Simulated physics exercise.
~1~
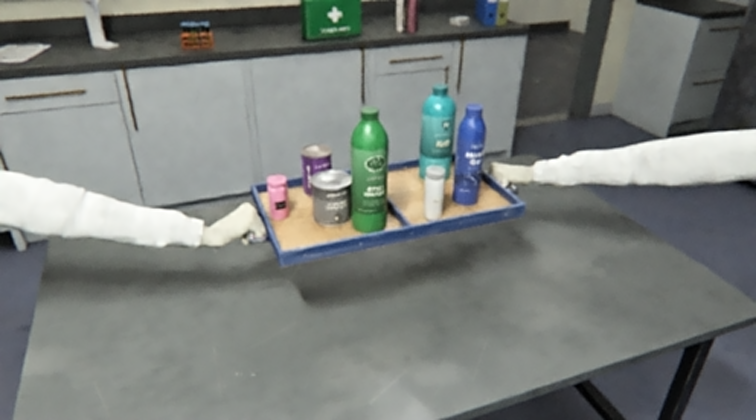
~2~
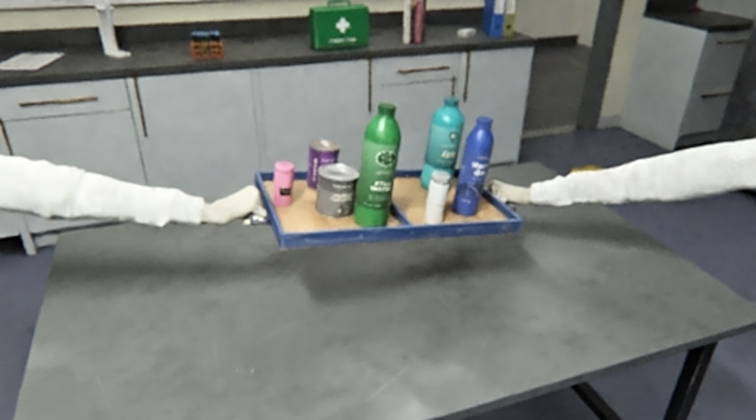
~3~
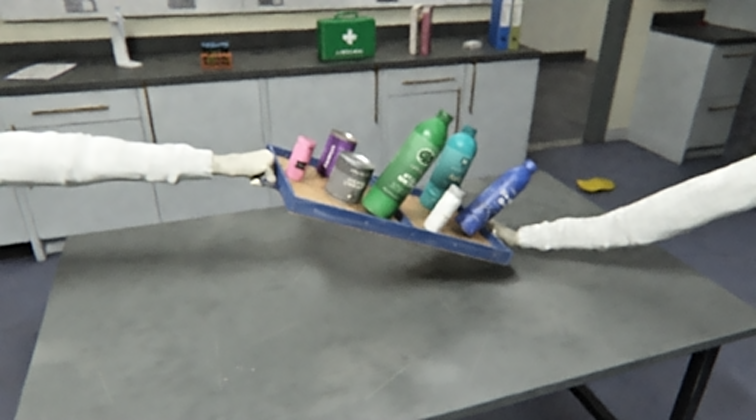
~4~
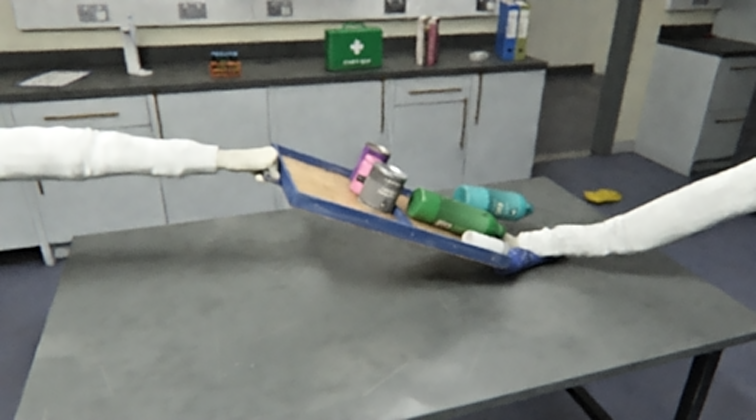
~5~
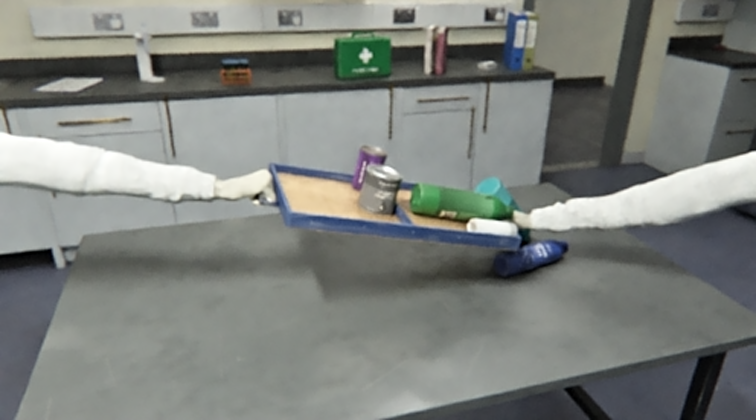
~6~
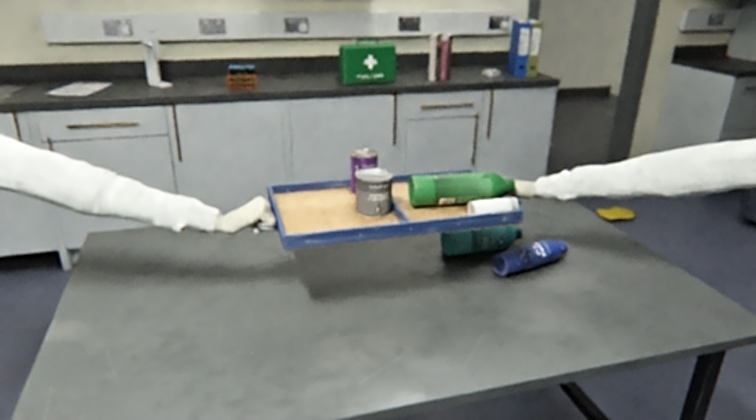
A hand-held tray tips right, toppling bottles and dropping two onto the table before levelling.
